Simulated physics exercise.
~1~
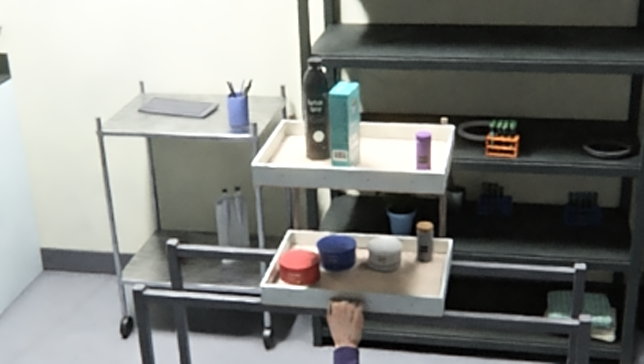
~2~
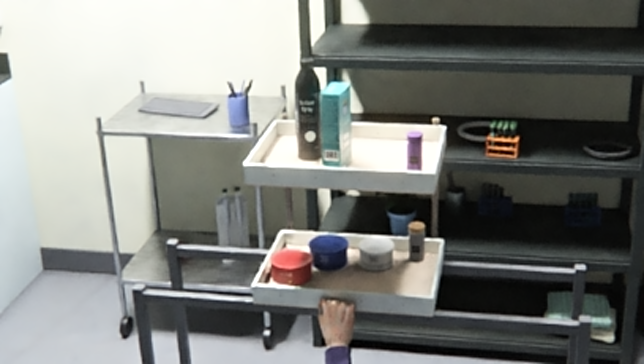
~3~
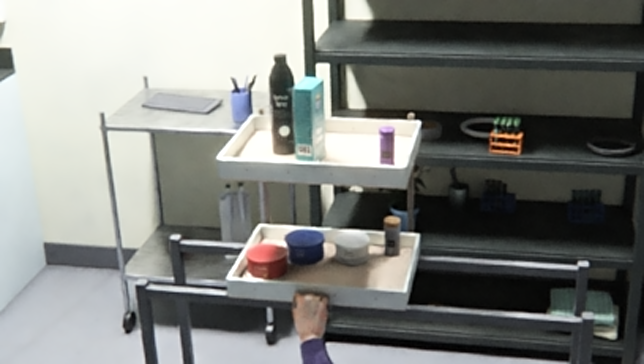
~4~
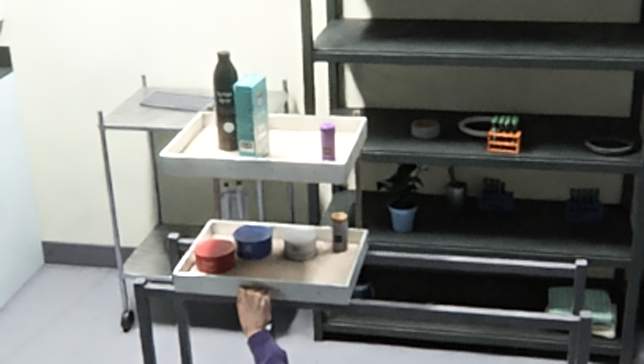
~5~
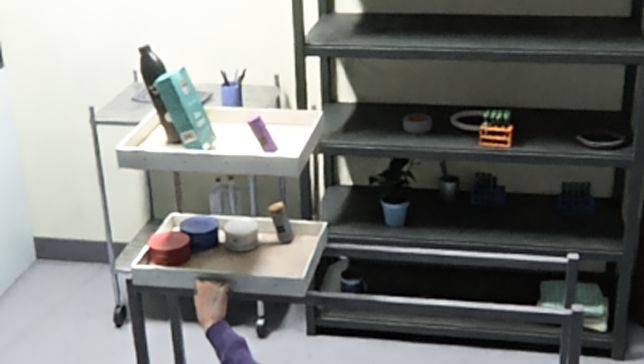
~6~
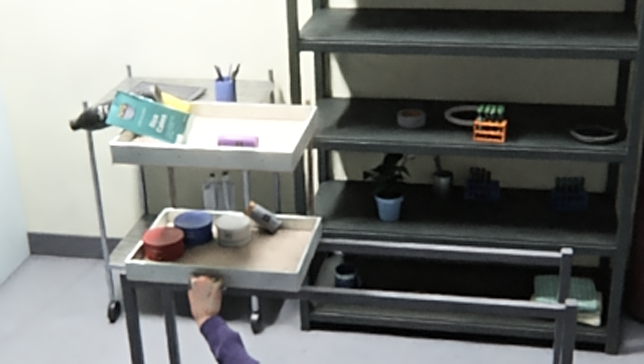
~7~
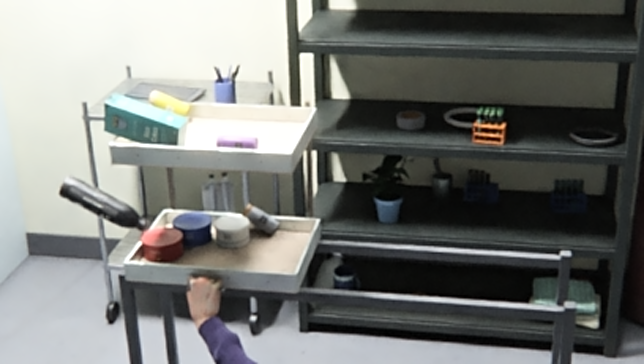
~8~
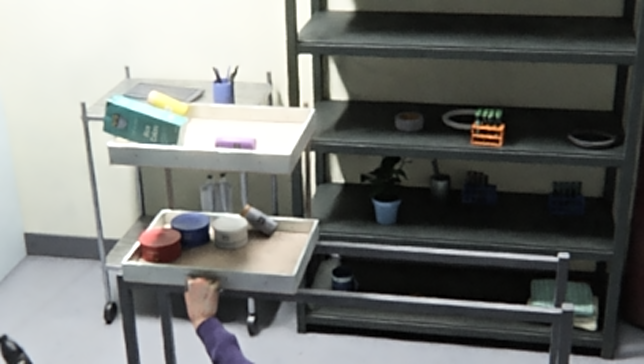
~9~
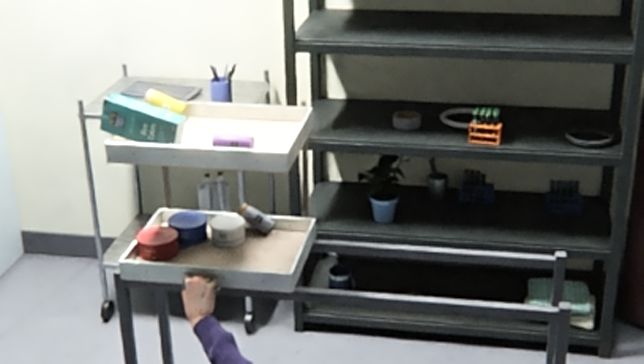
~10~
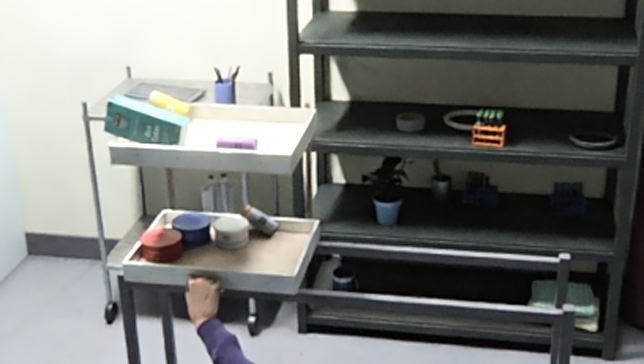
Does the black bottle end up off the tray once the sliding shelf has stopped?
Yes, the black bottle comes off the tray. It tips over to the left and drops past the edge toward the floor.
